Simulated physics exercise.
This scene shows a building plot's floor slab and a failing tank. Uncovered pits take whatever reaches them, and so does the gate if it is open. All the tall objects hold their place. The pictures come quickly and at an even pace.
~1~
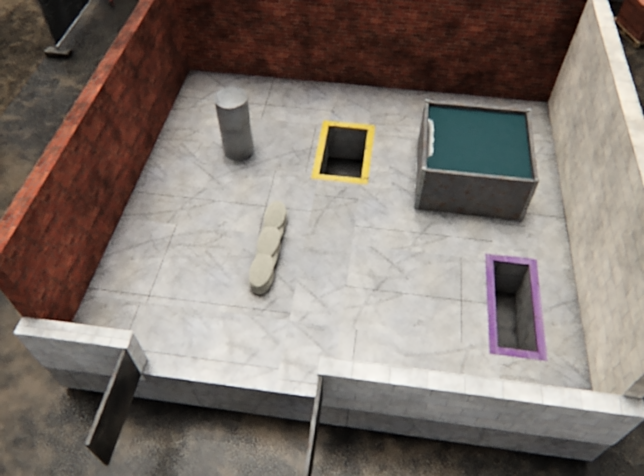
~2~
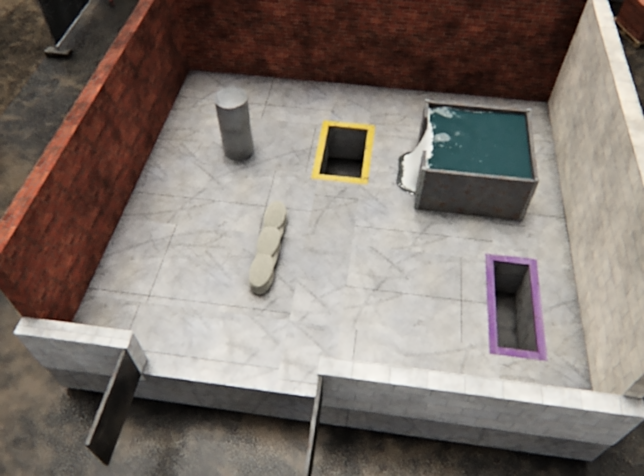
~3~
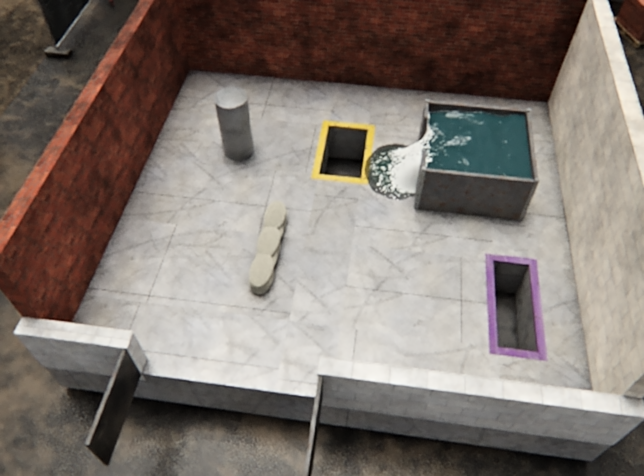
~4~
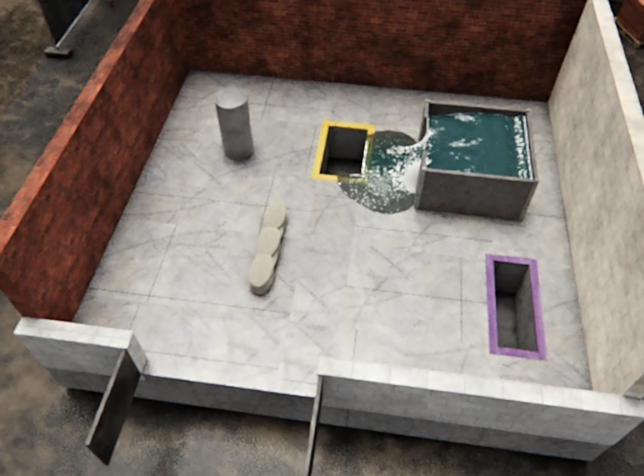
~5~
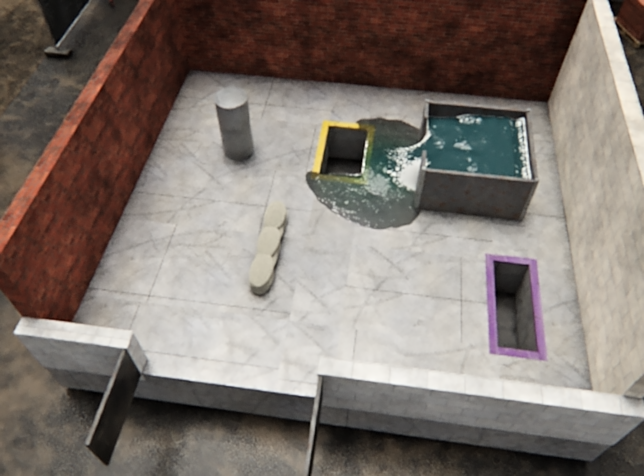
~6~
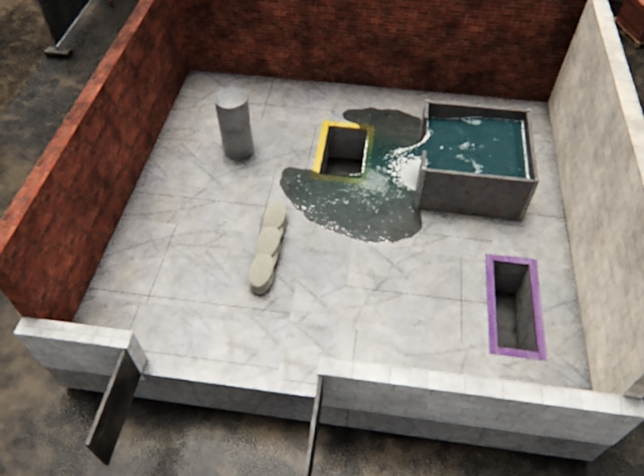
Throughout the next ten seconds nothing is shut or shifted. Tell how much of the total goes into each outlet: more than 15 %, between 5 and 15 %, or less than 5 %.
Where it goes: The gate gets between 5 and 15 %; the purple pit gets less than 5 %; the yellow pit gets more than 15 %.
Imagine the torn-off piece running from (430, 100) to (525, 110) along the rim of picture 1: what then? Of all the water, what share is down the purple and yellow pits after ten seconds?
I'd say the purple pit gets around 10 percent and the yellow pit around 12 percent.
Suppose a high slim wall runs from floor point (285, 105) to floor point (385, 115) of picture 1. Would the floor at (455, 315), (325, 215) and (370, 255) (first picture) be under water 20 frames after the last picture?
Okay, the first comes out left untouched, the next soaked, and the last left untouched.
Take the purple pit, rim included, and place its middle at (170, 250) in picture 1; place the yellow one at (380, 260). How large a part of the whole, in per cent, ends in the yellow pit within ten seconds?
Yellow: 2 %.
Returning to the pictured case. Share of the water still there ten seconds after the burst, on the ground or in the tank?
Around 36 parts in a hundred.
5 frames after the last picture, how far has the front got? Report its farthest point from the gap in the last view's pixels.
The farthest wet spot is near (181, 207).
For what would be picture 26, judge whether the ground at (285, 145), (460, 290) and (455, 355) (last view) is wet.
First spared, then spared, then spared.
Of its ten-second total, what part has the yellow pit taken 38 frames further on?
Share by then: 85 in a hundred.
A moment on, water covers 20 % of the floor; the gate 0 %, the purple pit 0 %, the yellow pit 18 %.
Next, water covers 25 % of the floor; the gate 0 %, the purple pit 0 %, the yellow pit 29 %.
Then, water covers 30 % of the floor; the gate 3 %, the purple pit 0 %, the yellow pit 39 %.
Later, water covers 40 % of the floor; the gate 5 %, the purple pit 0 %, the yellow pit 49 %.
In the end, water covers 50 % of the floor; the gate 7 %, the purple pit 0 %, the yellow pit 57 %.
